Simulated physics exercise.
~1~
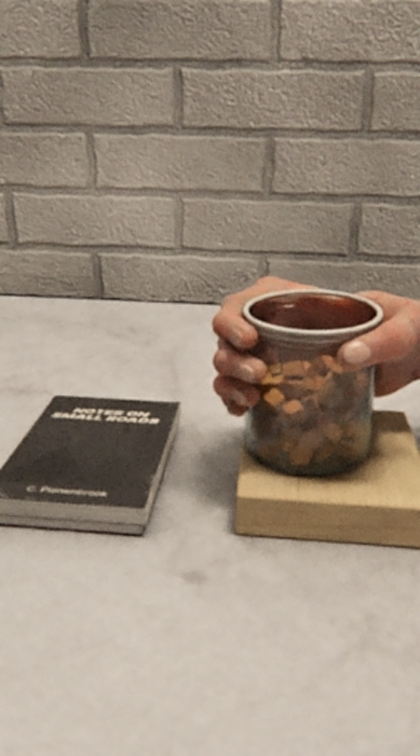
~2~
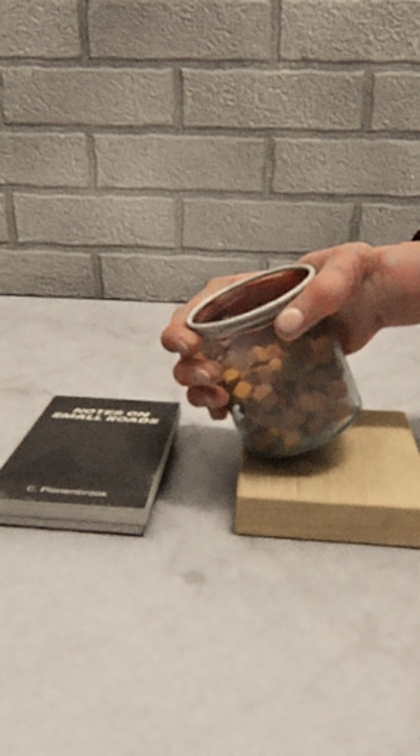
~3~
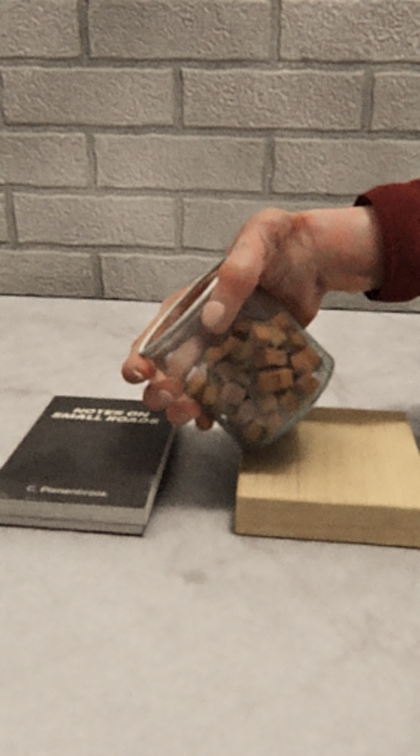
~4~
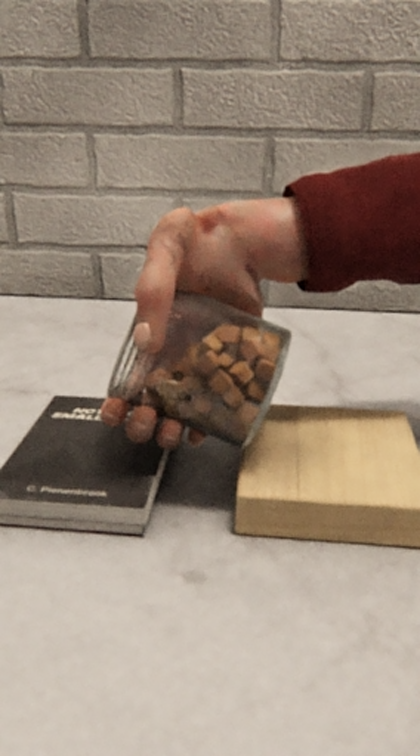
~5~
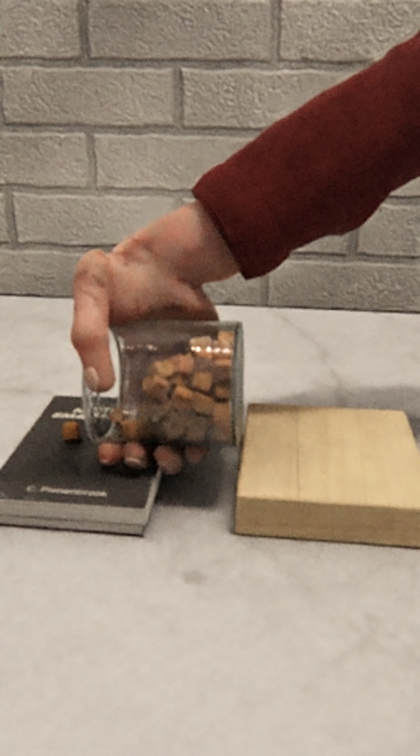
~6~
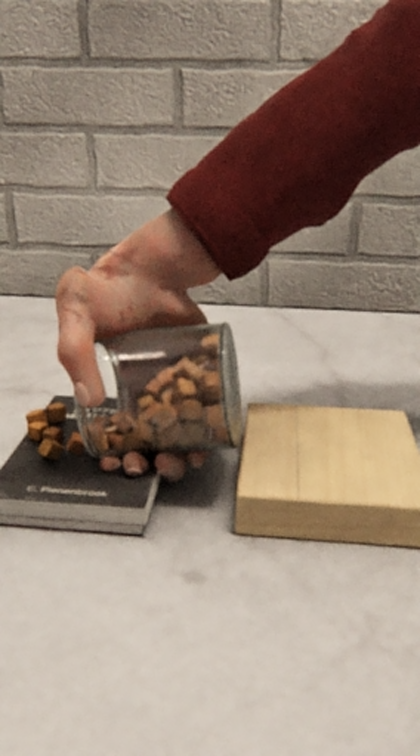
In the video, a hand lifts an open glass jar of brown cubes off a wooden block, tips it leftward, and lowers it onto its side against a dark book, where a small part of the cubes spills onto the cover while most stay inside.
